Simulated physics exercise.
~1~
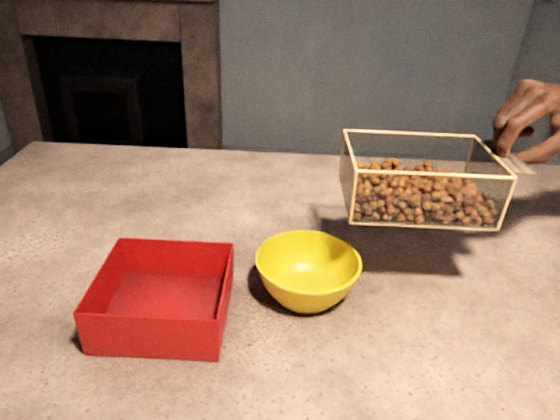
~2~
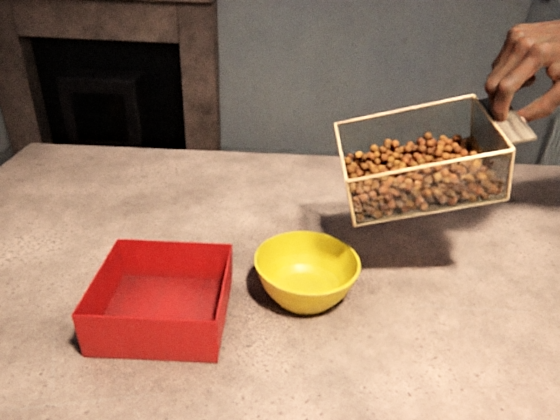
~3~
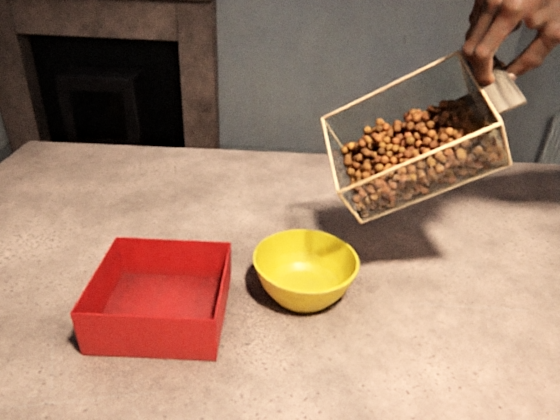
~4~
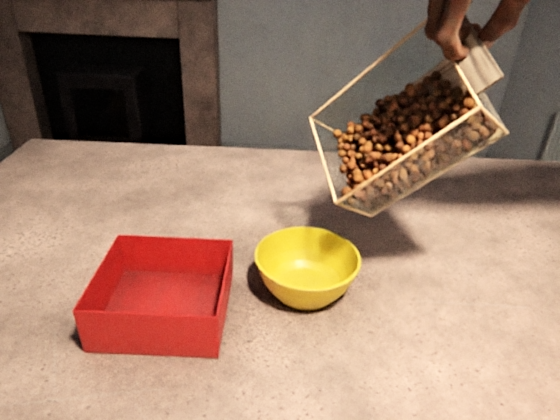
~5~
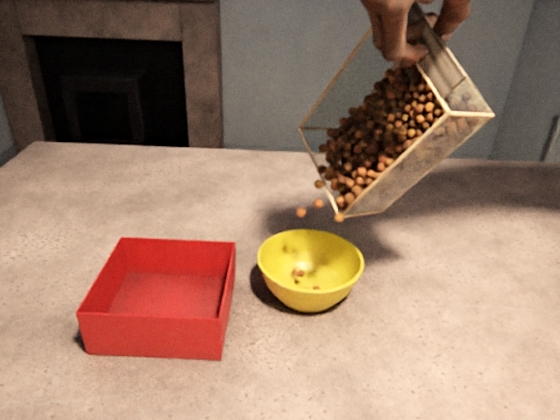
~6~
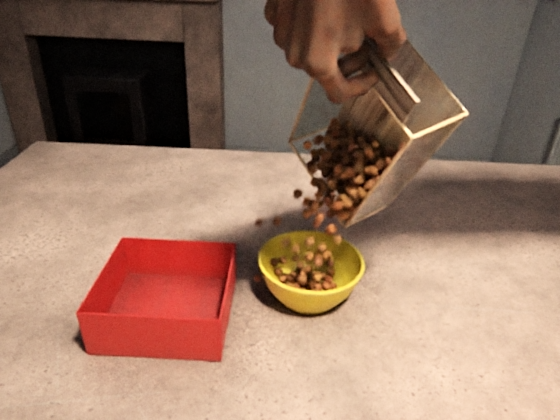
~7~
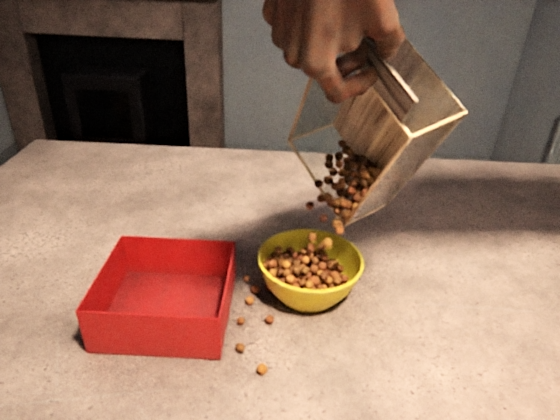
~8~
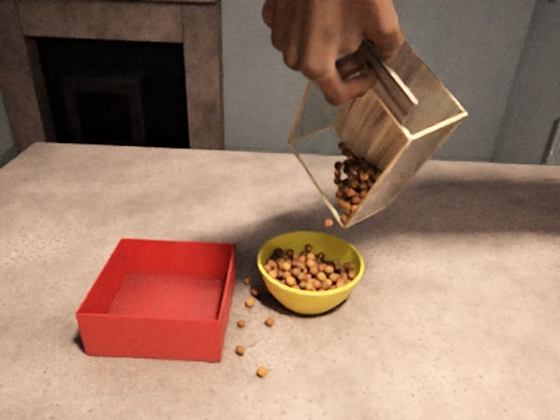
A hand tipped a clear box of small brown cereal balls further and further to the left until they poured into a yellow bowl, filling it while a few scattered beside an empty red tin and some stayed in the tilted box.
